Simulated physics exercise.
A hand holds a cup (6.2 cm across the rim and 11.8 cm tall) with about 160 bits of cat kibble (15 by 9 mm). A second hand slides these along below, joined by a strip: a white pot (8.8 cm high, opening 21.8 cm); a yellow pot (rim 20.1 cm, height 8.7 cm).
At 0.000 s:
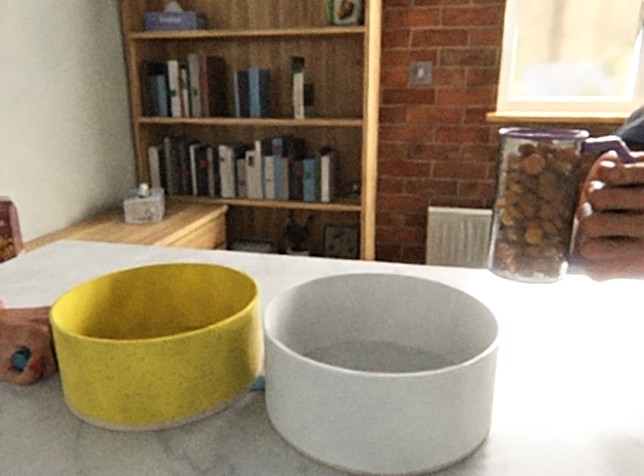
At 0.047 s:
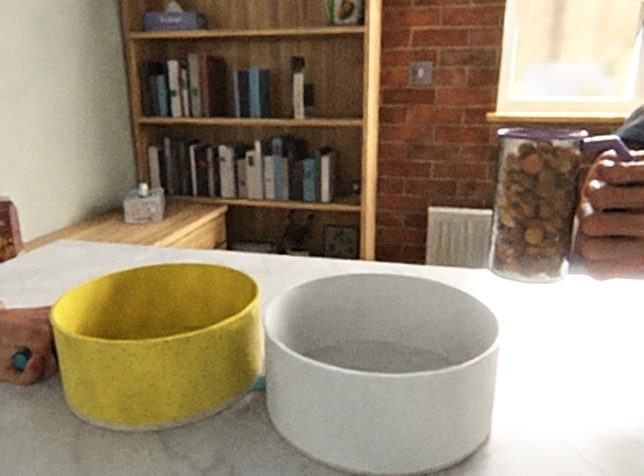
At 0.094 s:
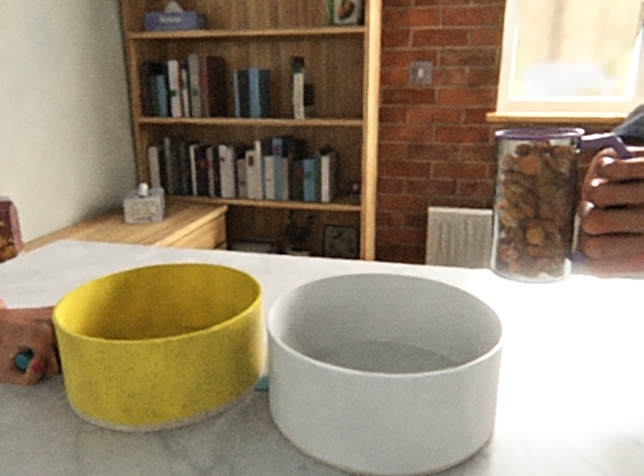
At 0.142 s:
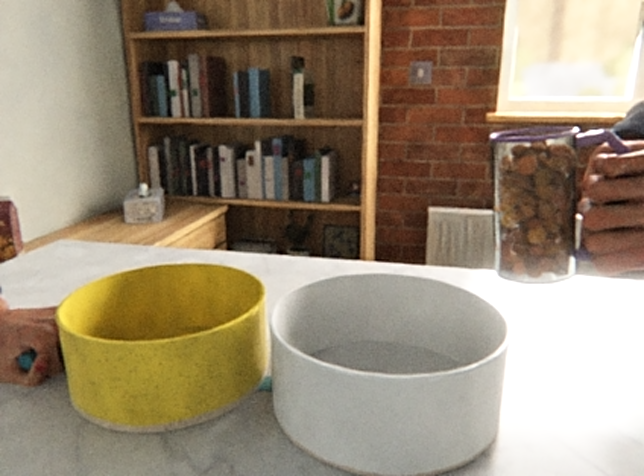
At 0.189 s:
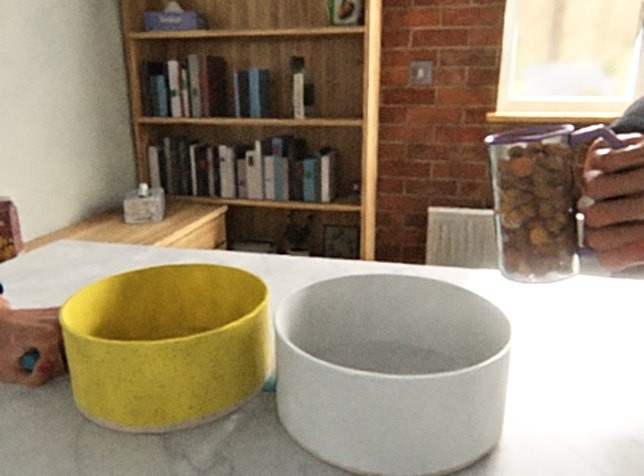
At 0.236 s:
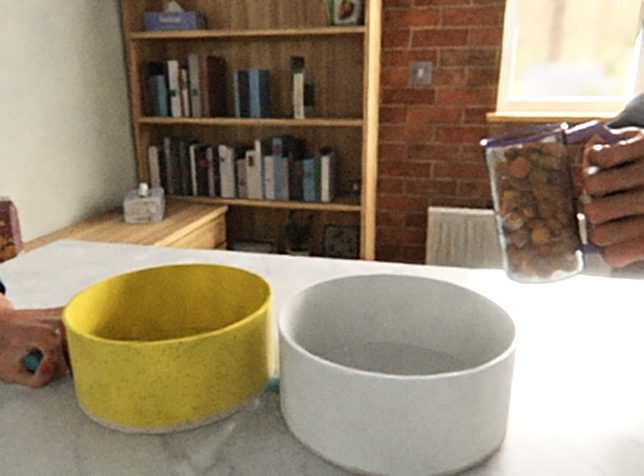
At first, a hand at the right holds a clear cup of brown kibble upright beside a yellow pot and a white pot on a pale counter, with another hand at the left. Then the two pots slide slightly right together while the cup tilts modestly to the left.
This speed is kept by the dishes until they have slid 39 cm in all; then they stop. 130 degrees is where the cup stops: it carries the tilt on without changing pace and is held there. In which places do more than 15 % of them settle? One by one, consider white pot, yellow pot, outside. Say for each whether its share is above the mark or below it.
White pot: Above the mark; yellow pot: Below the mark; outside: Below the mark.
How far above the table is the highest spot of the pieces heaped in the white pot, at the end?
4.0 cm, give or take.
Then, at 1.78 s, tilt 130 degrees; cup 15 %, white pot 80 %, in the air 5 %; middle of all pieces on or above the table near (458, 345).
After 3.07 s, tilt 130 degrees; white pot 100 %; middle of all pieces on or above the table near (568, 403).
After 4.26 s, tilt 130 degrees; white pot 100 %.
After 5.39 s, tilt 130 degrees; white pot 100 %.
In the end, at 5.6 s, cup 0 %, outside 0 %, white pot 100 %, yellow pot 0 %.
